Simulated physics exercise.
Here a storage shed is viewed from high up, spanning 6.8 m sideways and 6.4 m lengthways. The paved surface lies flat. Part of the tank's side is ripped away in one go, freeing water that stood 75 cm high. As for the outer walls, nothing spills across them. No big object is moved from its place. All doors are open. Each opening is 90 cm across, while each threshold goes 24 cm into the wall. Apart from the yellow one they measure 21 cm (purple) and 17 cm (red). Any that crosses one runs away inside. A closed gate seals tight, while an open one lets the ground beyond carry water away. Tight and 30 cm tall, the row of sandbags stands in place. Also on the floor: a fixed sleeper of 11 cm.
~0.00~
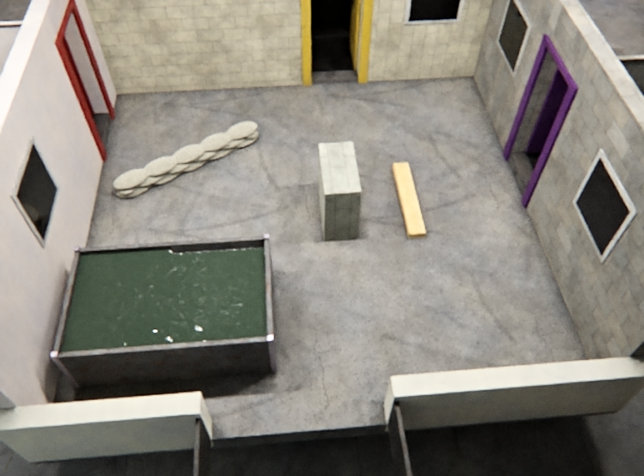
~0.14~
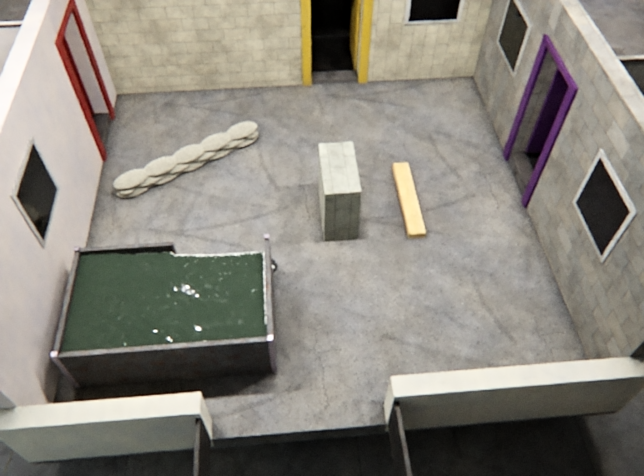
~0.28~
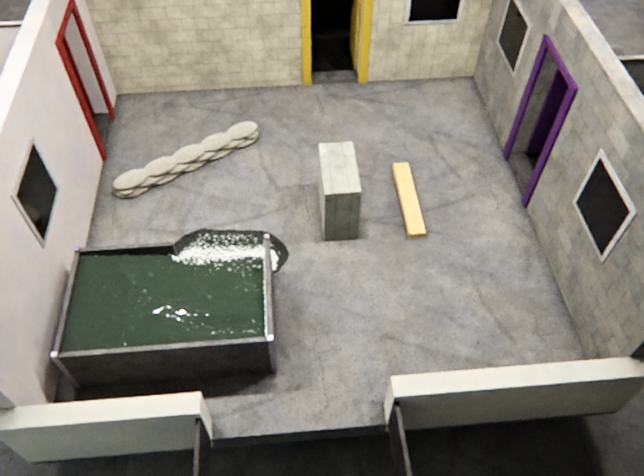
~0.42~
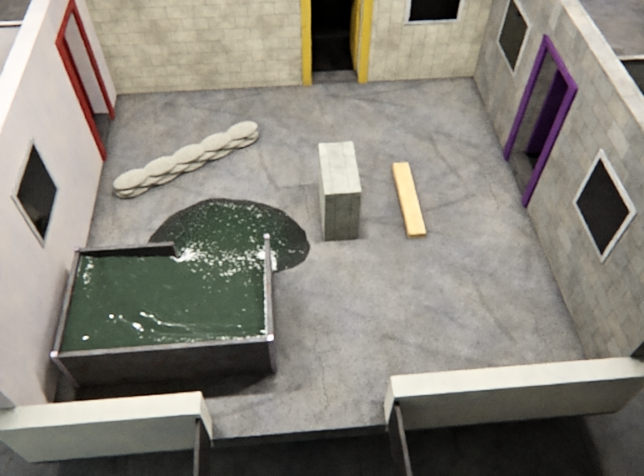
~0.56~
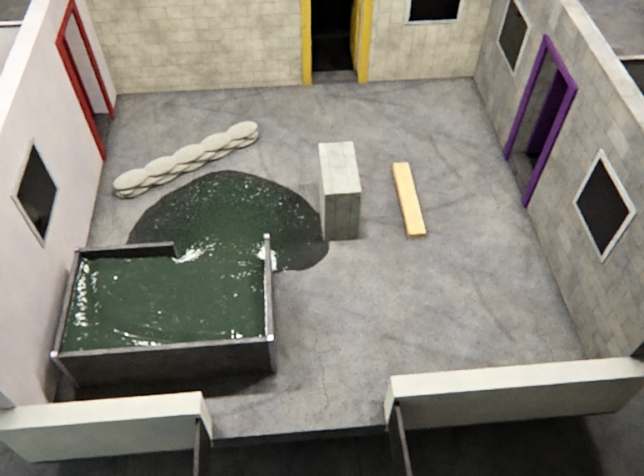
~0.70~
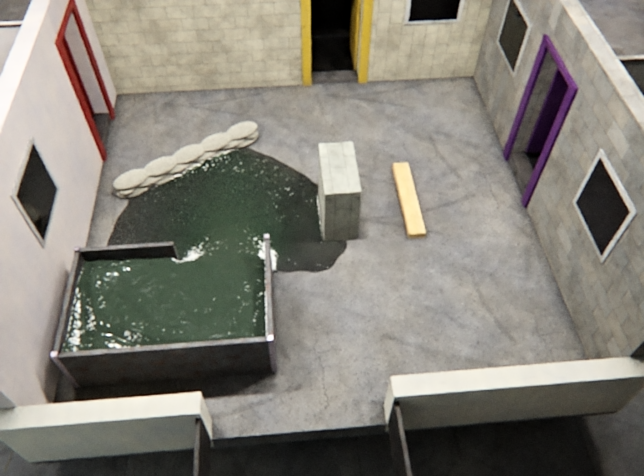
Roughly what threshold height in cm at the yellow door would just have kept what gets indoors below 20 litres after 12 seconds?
A threshold of about 24 cm.
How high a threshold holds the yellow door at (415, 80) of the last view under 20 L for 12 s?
Roughly 13.5 cm.
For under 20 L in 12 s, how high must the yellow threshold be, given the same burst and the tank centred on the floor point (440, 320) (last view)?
Roughly 12.5 centimetres.
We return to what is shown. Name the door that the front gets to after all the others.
It is the purple one.
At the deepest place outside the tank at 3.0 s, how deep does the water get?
Roughly 26 cm.
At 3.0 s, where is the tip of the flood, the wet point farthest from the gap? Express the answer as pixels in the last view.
Roughly at (468, 79) in the last view.
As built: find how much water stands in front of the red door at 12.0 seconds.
Some 6.5 centimetres.
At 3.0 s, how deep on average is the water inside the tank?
The mean depth is about 26 cm.
After 1.4 s water covers 25 % of the floor, deepest (40 cm) near (245, 270); it has not reached the yellow door.
After 3.0 s water covers 40 % of the floor, deepest (26 cm) near (189, 176); 23 cm at the yellow door, 113 litres in over its 10 cm threshold.
After 12.0 s water covers 95 % of the floor, deepest (9 cm) near (506, 394); 8 cm at the yellow door, 186 litres in over its 10 cm threshold.
At the yellow door as built, the water arrived by 1.6 s and peaked near 28 cm at 2.4 s.
Run again over the same 12 s with other heights there, 47 litres in over 19.5 cm, 10 litres over 26 cm. The limit of 20 litres is kept from about 24 cm up.
